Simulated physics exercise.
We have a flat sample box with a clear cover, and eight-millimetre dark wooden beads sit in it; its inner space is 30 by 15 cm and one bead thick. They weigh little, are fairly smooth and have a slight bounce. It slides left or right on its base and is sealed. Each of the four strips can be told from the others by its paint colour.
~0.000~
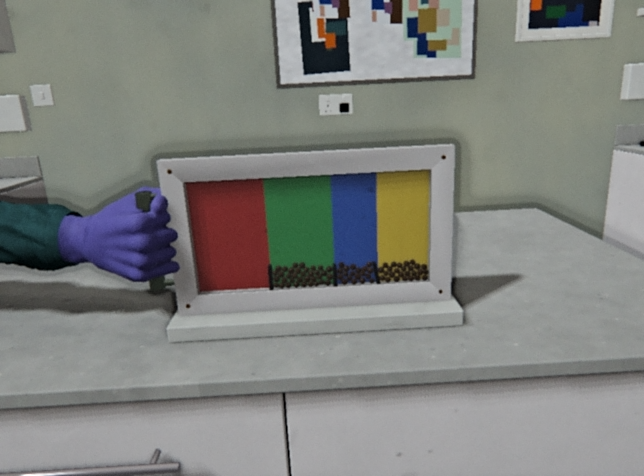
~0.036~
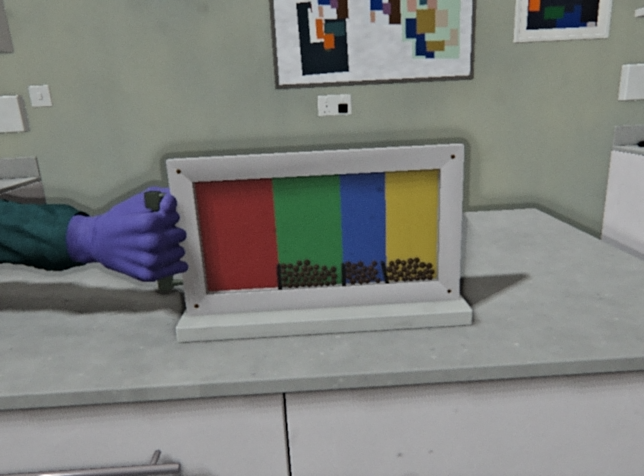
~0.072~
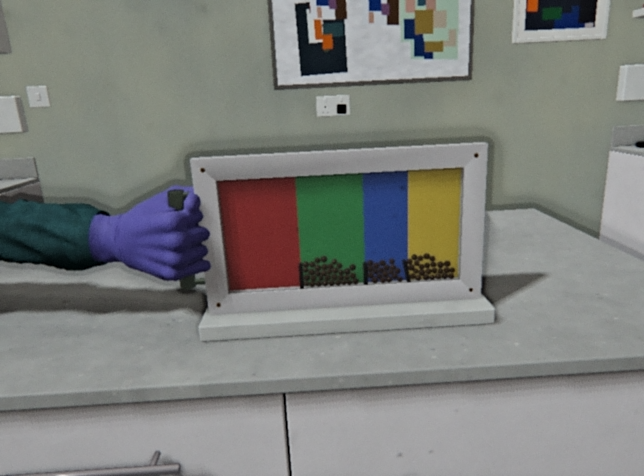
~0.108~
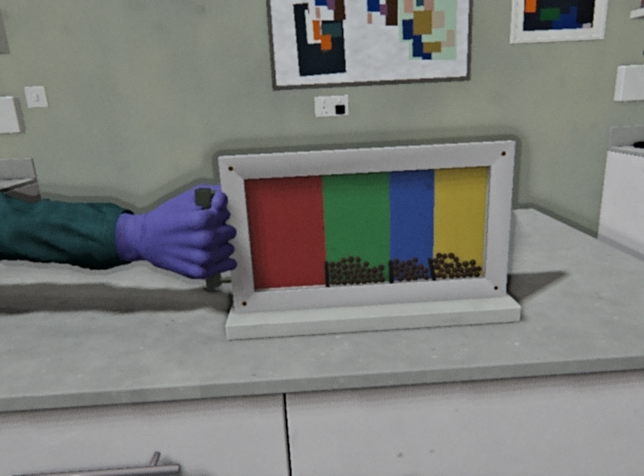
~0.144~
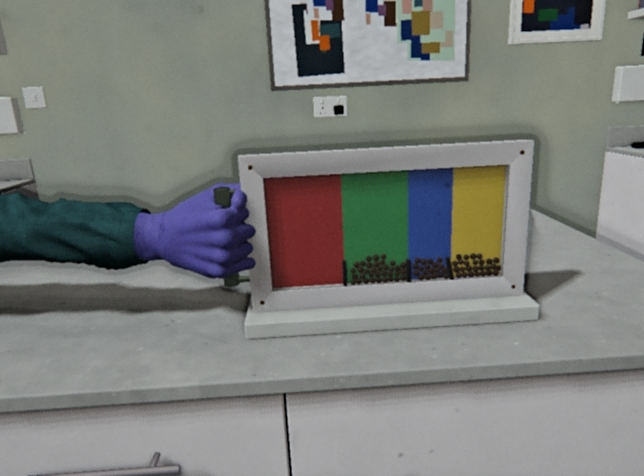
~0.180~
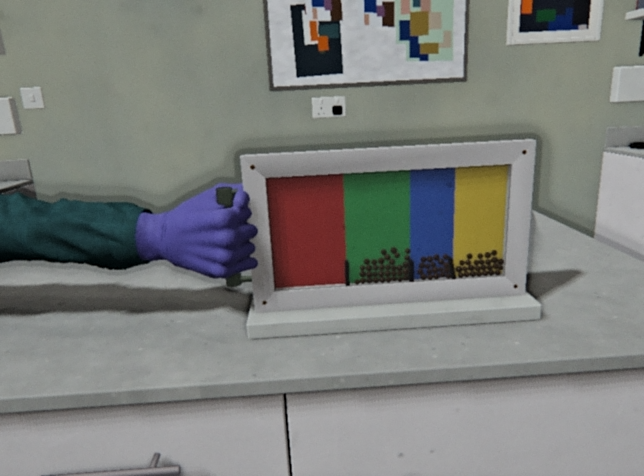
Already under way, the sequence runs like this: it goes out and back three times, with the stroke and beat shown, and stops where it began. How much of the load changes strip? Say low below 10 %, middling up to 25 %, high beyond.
I'd say a medium amount of the load moves.
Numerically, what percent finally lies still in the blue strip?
Near 30 in a hundred, I'd say.
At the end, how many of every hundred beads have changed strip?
Something near 20 per cent end up elsewhere.
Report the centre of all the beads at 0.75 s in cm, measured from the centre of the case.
About 4 cm right and 6 cm below.
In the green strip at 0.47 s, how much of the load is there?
I'd say close to 35 in a hundred.
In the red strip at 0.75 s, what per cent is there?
Share: Near 5 %.
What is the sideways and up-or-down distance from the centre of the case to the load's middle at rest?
Right: About 3 cm; below: About 6 cm.
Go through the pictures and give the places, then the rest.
In the first frame, at its start; about 80 beads; load centre (348, 274); top bead (295, 265); red (226, 196), blue (354, 189), green (298, 192), yellow (403, 187).
In the second frame, 1 cm to the right; load centre (354, 273); top bead (307, 263).
In the third frame, 4 cm to the right; load centre (375, 272); top bead (324, 259); wall ends (405, 262), (365, 264), (301, 265).
In the fourth frame, 7 cm to the right; load centre (401, 270); top bead (351, 259).
In the fifth frame, 10 cm to the right; load centre (422, 269); top bead (384, 257).
In the sixth frame, 10 cm to the right; load centre (428, 268); top bead (394, 250); red (305, 192), blue (433, 185), green (377, 188), yellow (481, 182).
After 0.47 s, it is 9 cm to the right; the beads' middle is 4 cm right of and 6 cm below the centre; red 5 %, blue 30 %, green 35 %, yellow 30 %; 15 % have changed strip.
After 0.75 s, it is 5 cm to the right; the beads' middle is 4 cm right of and 6 cm below the centre; red 5 %, blue 30 %, green 35 %, yellow 30 %; 15 % have changed strip.
After 1.00 s, it is at its start; the beads' middle is 4 cm right of and 6 cm below the centre; red 5 %, blue 30 %, green 30 %, yellow 35 %; 20 % have changed strip.
At rest by 1.7 s, it is at its start; red 5 %, blue 30 %, green 35 %, yellow 30 %; 20 % have changed strip.
